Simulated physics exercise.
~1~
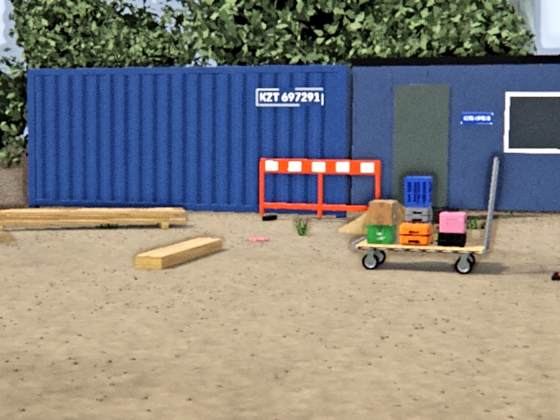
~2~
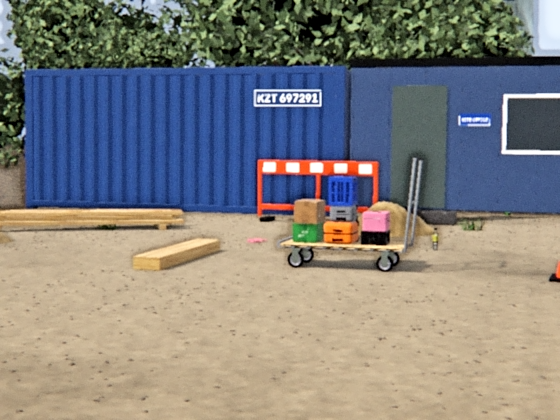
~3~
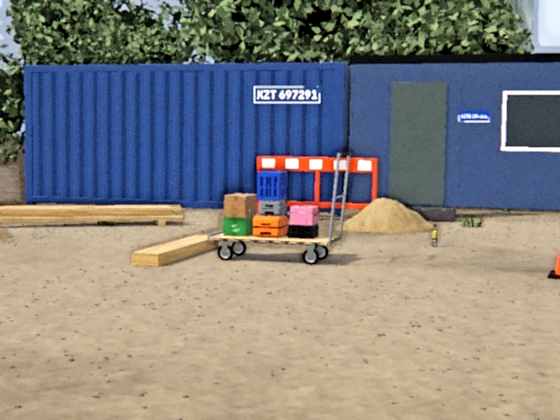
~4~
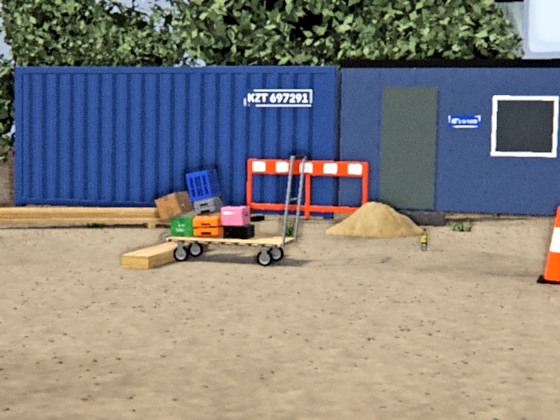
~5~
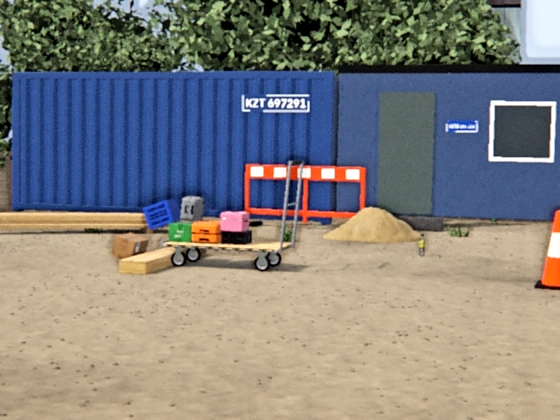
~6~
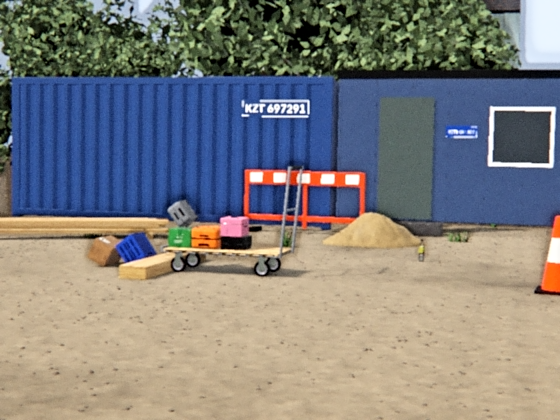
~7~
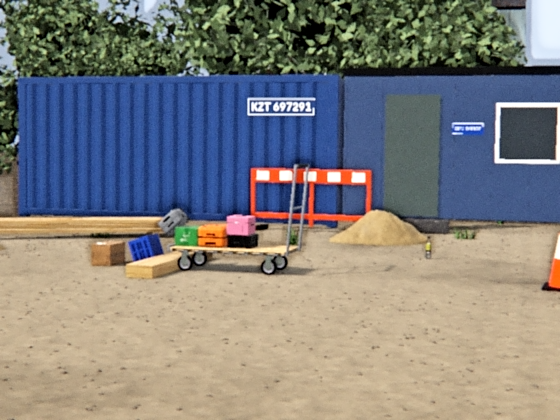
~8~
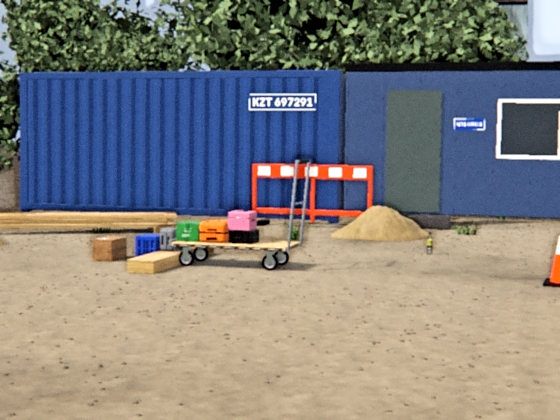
The video shows a flat cart stacked with colourful cases and boxes rolling left across sandy ground past a blue container until it stops at a low kerb, where a brown parcel, blue crate and grey suitcase tumble off the front while the others stay on the deck.
